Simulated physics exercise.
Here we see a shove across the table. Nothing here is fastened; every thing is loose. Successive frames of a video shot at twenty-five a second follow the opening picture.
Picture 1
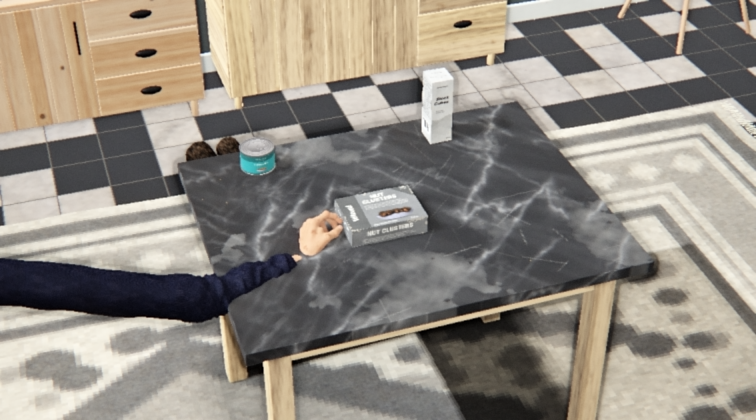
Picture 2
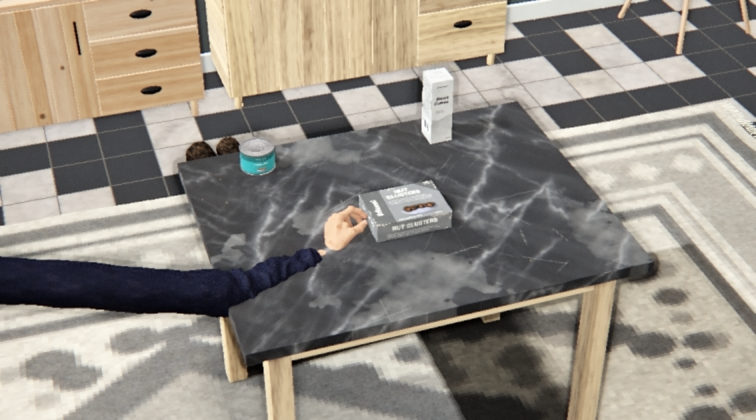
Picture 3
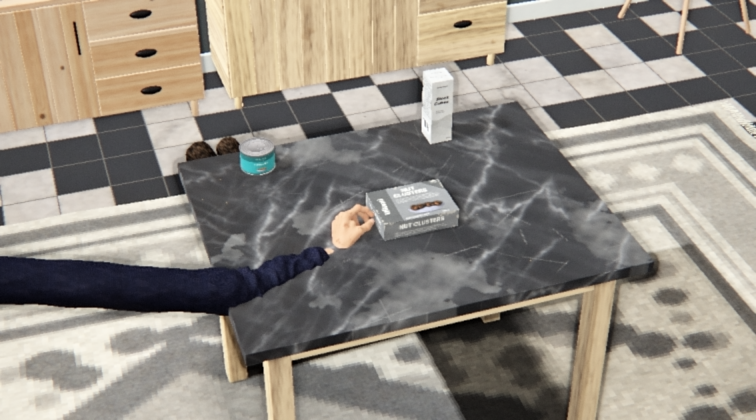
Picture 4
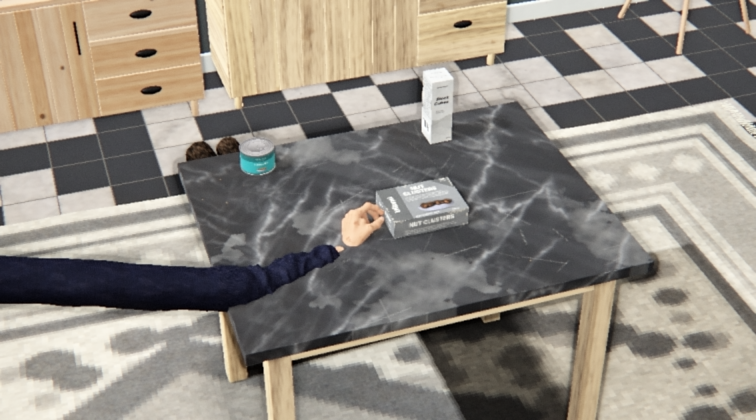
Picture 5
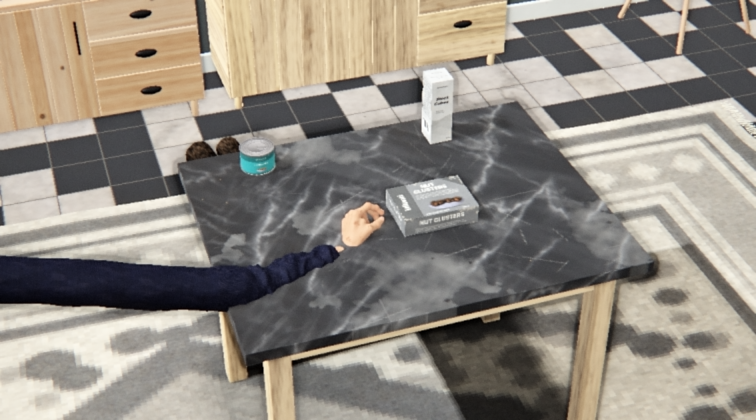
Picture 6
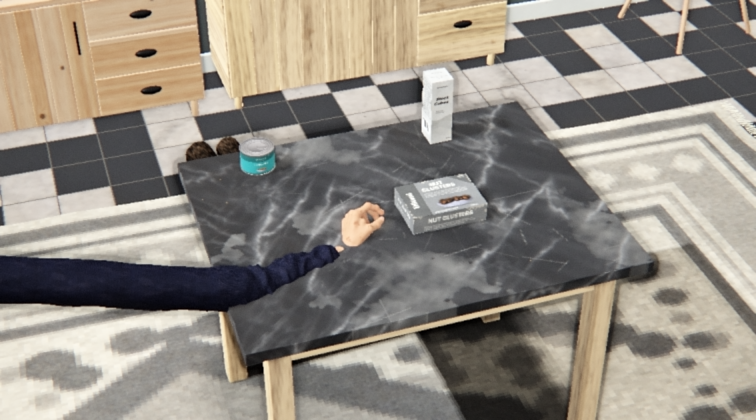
A hand in a dark blue sleeve pushed a grey packet to the right across a black marbled table, then stayed still while the packet slid a little farther, past a white carton and teal tin standing behind.
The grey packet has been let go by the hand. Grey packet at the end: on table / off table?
Does not come off.
Then, 0.24 s past the last view, grey packet displaced a little near (459, 200).
Then, 0.48 s past the last view, grey packet resting near (459, 200).
Finally, moved from the start, grey packet. Final places as the last picture's camera would see them, grey packet near (459, 200).
